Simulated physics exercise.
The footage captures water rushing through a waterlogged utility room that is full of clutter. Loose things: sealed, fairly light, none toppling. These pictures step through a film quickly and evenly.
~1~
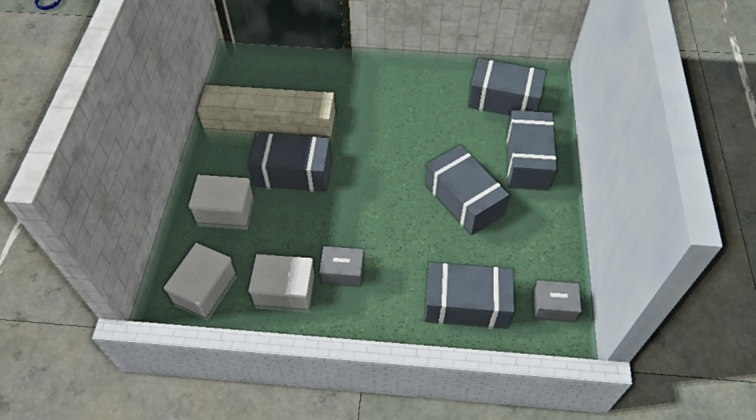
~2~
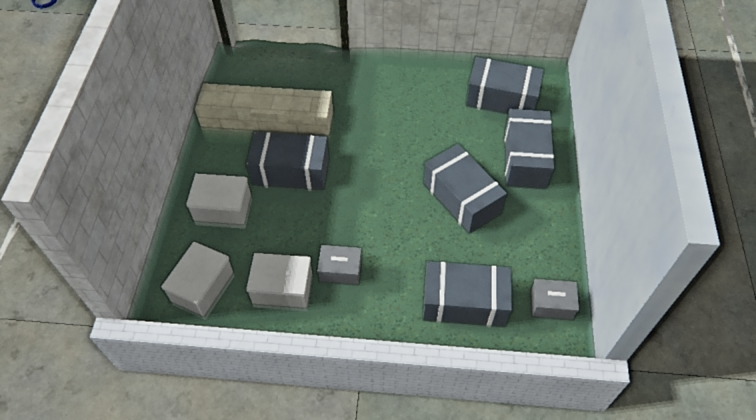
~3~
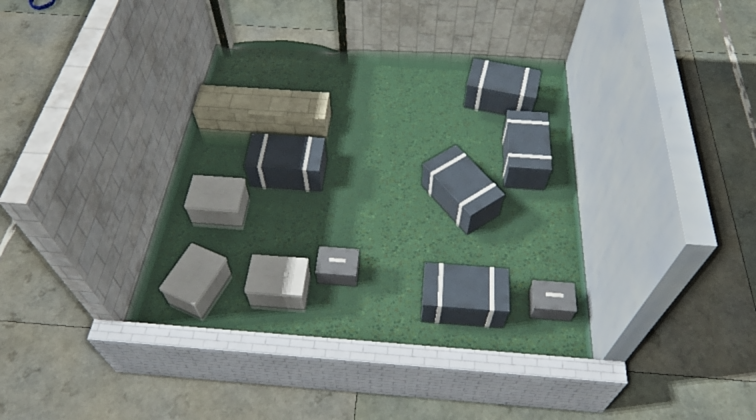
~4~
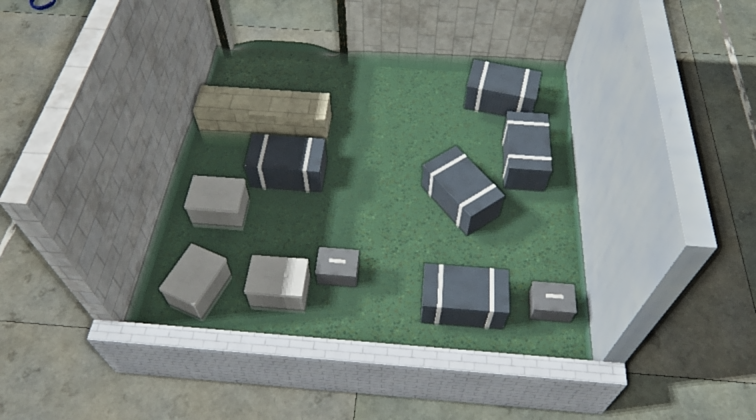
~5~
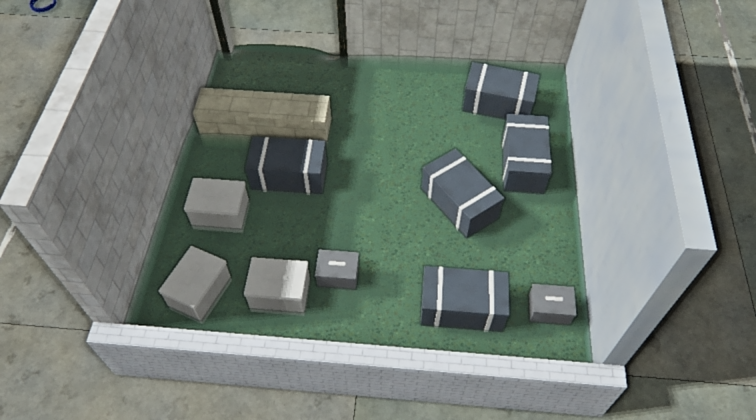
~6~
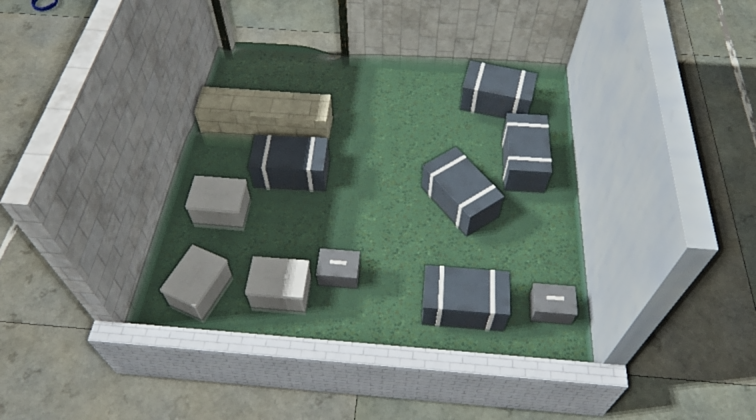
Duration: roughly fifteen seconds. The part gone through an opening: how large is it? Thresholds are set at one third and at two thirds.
Result: Low band.
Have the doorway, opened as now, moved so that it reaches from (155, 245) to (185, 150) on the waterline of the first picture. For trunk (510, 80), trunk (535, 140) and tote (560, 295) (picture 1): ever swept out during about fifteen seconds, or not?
Okay, so: Never exits for the first, never exits for the second, never exits for the third.
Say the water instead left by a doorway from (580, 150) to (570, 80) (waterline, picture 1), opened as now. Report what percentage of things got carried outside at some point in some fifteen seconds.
I'd reckon around 40 percent.
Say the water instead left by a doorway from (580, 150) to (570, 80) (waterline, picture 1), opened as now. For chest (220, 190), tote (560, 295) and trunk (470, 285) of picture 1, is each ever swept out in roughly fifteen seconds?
The first one never exits, the second exits, the third never exits.
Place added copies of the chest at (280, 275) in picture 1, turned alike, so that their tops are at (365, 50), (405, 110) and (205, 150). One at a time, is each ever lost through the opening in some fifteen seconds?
Copy by copy, in the order given: Swept away, swept away, not carried off.
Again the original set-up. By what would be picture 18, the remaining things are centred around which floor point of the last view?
Around (384, 215).
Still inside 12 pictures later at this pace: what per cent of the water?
I'd estimate some 74 percent of the water stays.
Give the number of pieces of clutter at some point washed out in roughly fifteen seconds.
I get 3.
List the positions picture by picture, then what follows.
A trunk at (509, 78) floats; a trunk at (289, 152), afloat; 0 of 10 have shifted, in the first frame.
A trunk at (507, 76) floats; a trunk at (287, 151), afloat; 0 of 10 have shifted, in the second frame.
A trunk at (504, 78) floats; a trunk at (285, 152) floats; 0 of 10 have shifted, in the third frame.
A trunk at (504, 79) floats; a trunk at (285, 153), afloat; 0 of 10 have shifted, in the fourth frame.
A trunk at (503, 82), afloat; a trunk at (286, 155), afloat; 0 of 10 have shifted, in the fifth frame.
A trunk at (500, 80) floats, close to its start; a trunk at (289, 152) floats, close to its start; 1 of 10 have shifted, in the sixth frame.
A moment on, 0 of 10 are out; 10 afloat.
Next, 0 of 10 are out; 10 afloat.
Later, 1 of 10 are out; 9 afloat.
In the end, 3 of 10 are out; 7 afloat.
